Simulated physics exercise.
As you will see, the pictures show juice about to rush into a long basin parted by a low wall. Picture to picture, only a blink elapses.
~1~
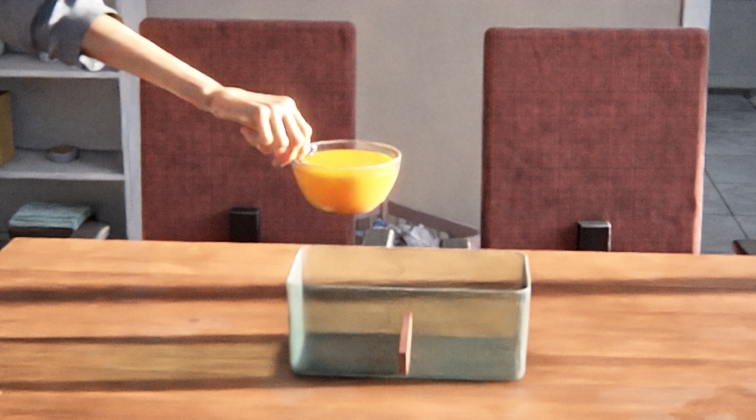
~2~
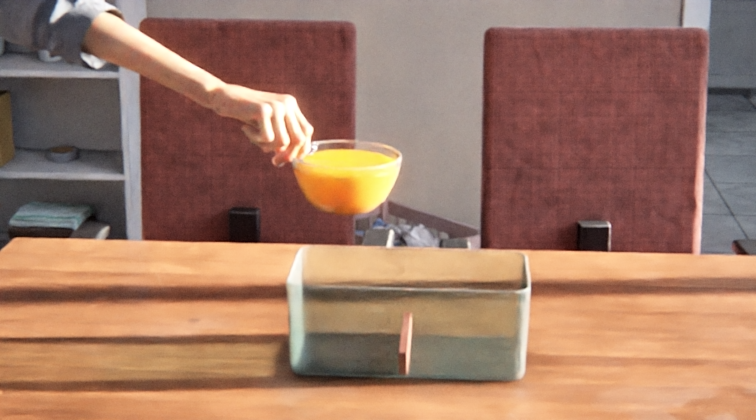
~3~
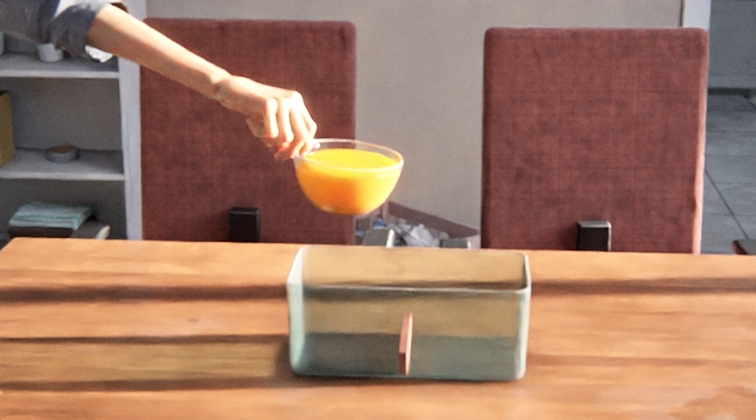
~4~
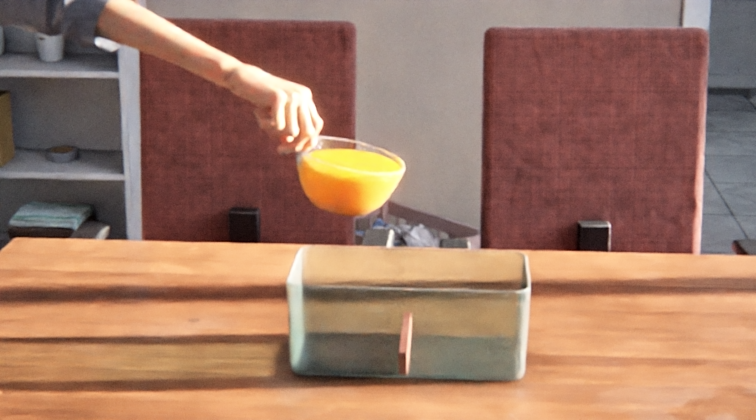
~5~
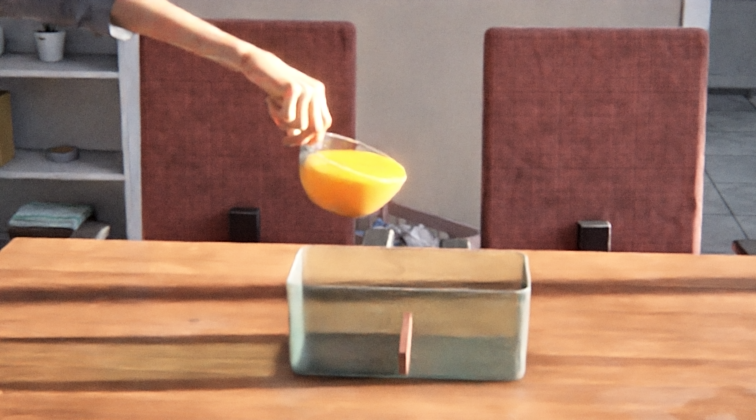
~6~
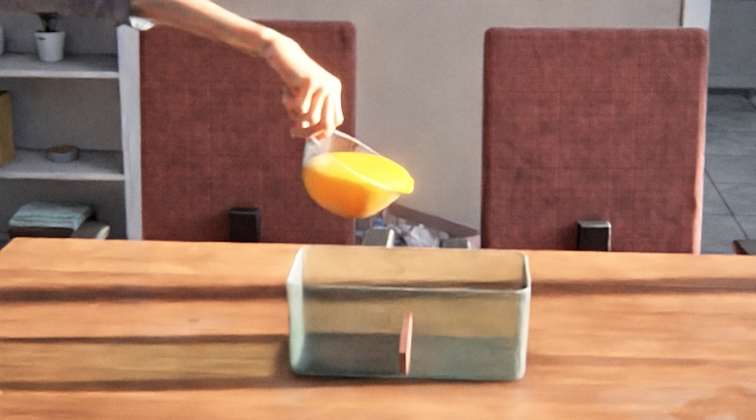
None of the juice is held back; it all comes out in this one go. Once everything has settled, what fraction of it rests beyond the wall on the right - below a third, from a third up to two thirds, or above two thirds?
The fraction on the right is above two thirds.
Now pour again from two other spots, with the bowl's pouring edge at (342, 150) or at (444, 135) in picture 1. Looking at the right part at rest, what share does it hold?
25 and 80 per cent.
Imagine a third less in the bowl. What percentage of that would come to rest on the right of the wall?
85 in a hundred.
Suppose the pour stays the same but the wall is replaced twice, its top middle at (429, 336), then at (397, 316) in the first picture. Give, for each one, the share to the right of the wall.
60 % and 95 %, roughly.
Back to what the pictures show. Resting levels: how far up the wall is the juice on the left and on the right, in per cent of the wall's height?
Left side: Approx. 10 %; right side: Approx. 70 %.
A moment on, the bowl is tipped on its side and 20 per cent is still to pour, 0 is left of the wall and 45 right of it.
Next, the bowl is tipped on its side and 1 per cent is still to pour, 13 is left of the wall and 81 right of it.
Then the bowl is tipped on its side and 0 per cent is still to pour, 13 is left of the wall and 85 right of it.
Later the bowl is tipped on its side and 0 per cent is still to pour, 14 is left of the wall and 85 right of it.
At rest 14 per cent lies left of the wall, 85 right of it and 1 outside.
